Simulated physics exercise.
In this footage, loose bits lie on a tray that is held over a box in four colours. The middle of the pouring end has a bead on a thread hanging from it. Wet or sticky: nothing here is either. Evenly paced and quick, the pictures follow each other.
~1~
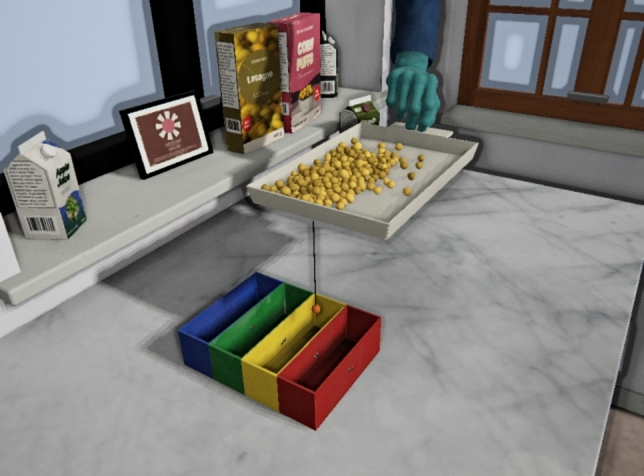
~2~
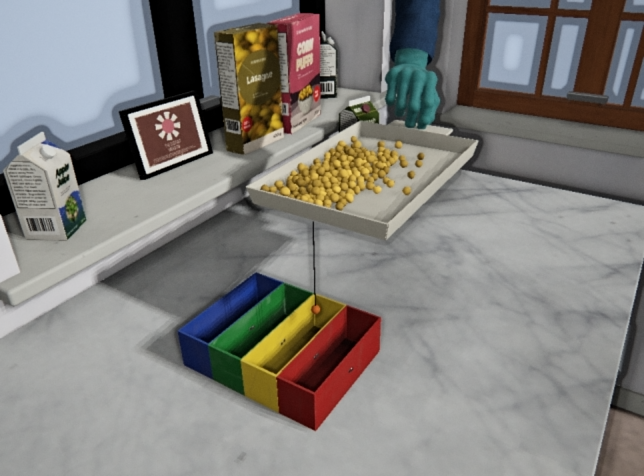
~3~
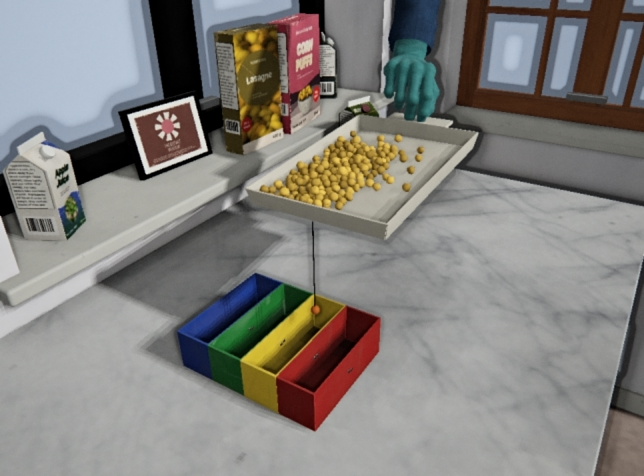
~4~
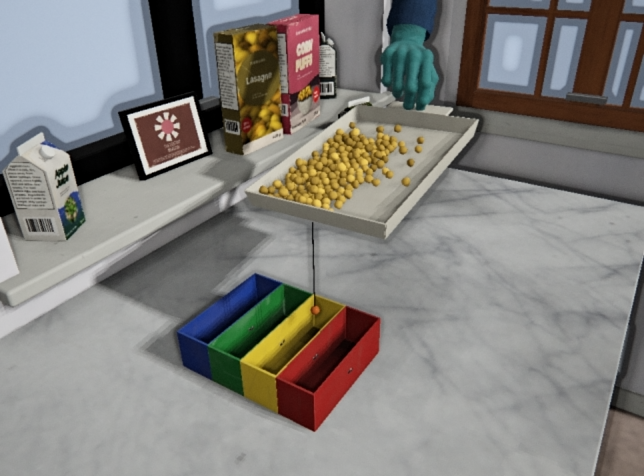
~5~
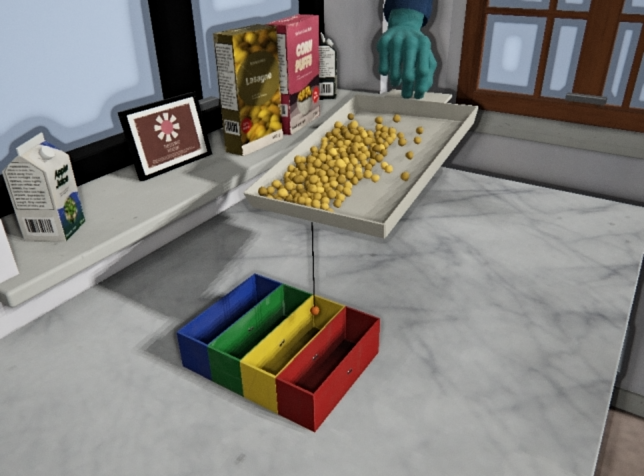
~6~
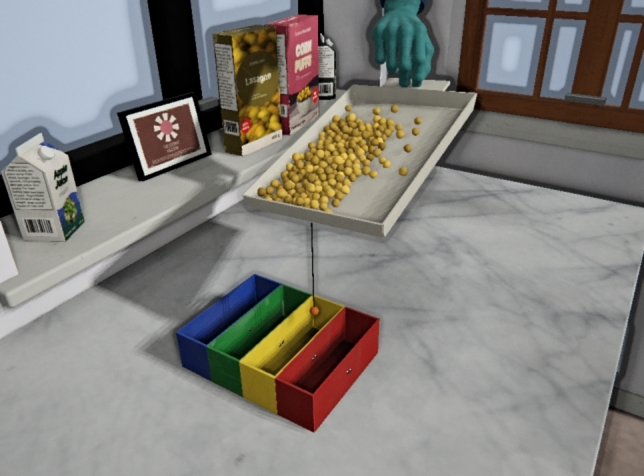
Marble counter by a window, a teal-gloved hand gradually tilting a tray of yellow puffed balls above a four-coloured box.
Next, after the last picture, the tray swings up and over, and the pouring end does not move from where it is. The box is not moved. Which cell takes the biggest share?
The green cell.
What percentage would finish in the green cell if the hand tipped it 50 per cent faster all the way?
Close to 40 per cent.
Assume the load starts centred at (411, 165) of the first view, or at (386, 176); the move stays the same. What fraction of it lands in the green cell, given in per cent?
It would be 40 in a hundred, and then 40 in a hundred.
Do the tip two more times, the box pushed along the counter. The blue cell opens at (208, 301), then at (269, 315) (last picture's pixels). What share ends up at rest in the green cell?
Close to 30 in a hundred first, close to 30 in a hundred second.
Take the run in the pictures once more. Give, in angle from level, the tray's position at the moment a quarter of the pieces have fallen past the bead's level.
Roughly 110 degrees at that moment.
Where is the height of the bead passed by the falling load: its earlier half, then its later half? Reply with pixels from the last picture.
First part (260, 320), rest (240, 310).
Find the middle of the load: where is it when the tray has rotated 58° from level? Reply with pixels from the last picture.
Centre estimate: (294, 174).
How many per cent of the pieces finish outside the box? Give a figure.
Some 0 per cent.
Shortly afterwards, tray tipped steeply; all but a few on the tray; only a few falling or outside the box.
Next, tray tipped right over; all but a few on the tray; only a few in the green cell; only a few in the blue cell; only a few in the yellow cell; only a few in the red cell; only a few falling or outside the box.
Some moments later, tray tipped past a quarter turn; near a third in the green cell; near a quarter in the yellow cell; near a quarter in the blue cell; a little in the red cell; only a few falling or outside the box.
In the end, tray tipped past a quarter turn; near a third in the green cell; near a quarter in the yellow cell; near a quarter in the blue cell; a little in the red cell; only a few outside the box.
